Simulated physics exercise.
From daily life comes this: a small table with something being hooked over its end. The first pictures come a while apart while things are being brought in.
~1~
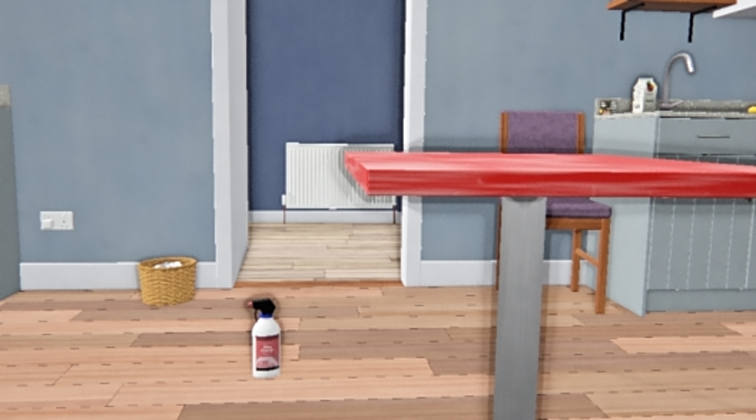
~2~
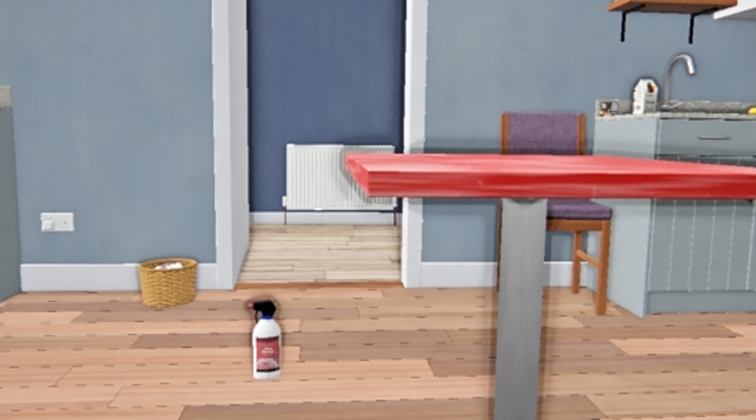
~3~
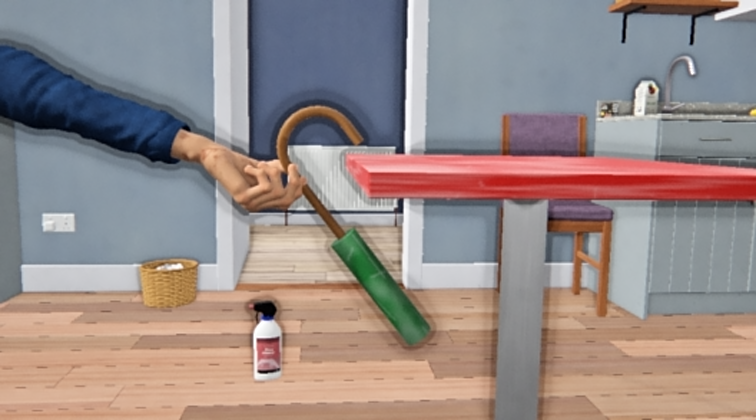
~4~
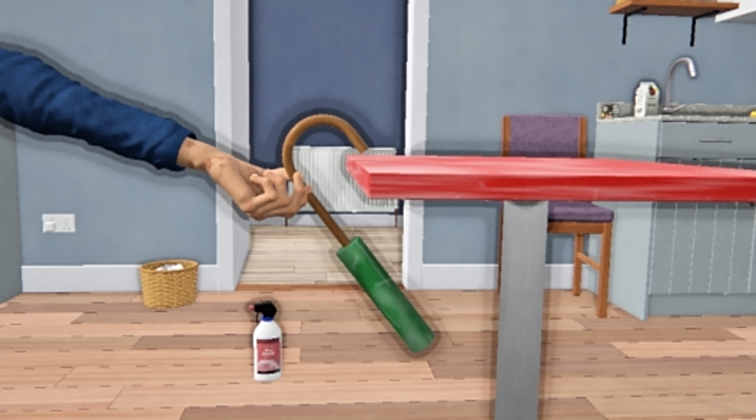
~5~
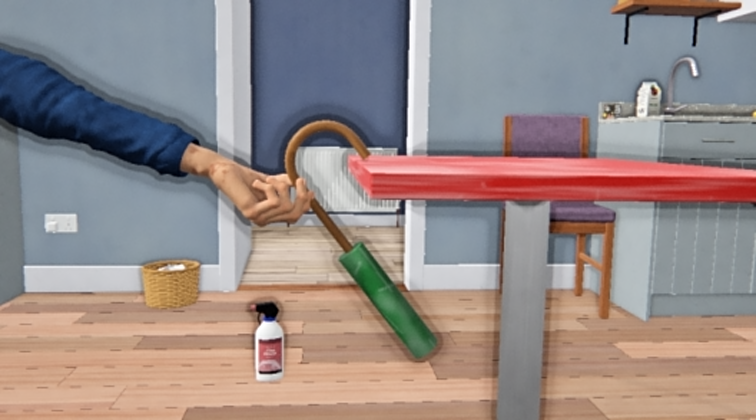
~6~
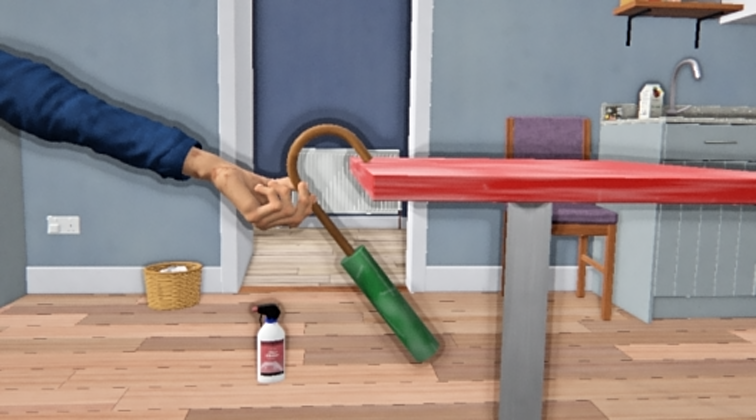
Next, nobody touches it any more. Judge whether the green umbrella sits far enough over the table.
Watch, it will stay up.
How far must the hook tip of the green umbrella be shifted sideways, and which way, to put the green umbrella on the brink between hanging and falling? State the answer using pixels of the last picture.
Roughly 12 pixels left.
Then, 0.28 s past the last view, green umbrella at rest near (377, 240).
Finally, the green umbrella hangs from the table, near (379, 240).
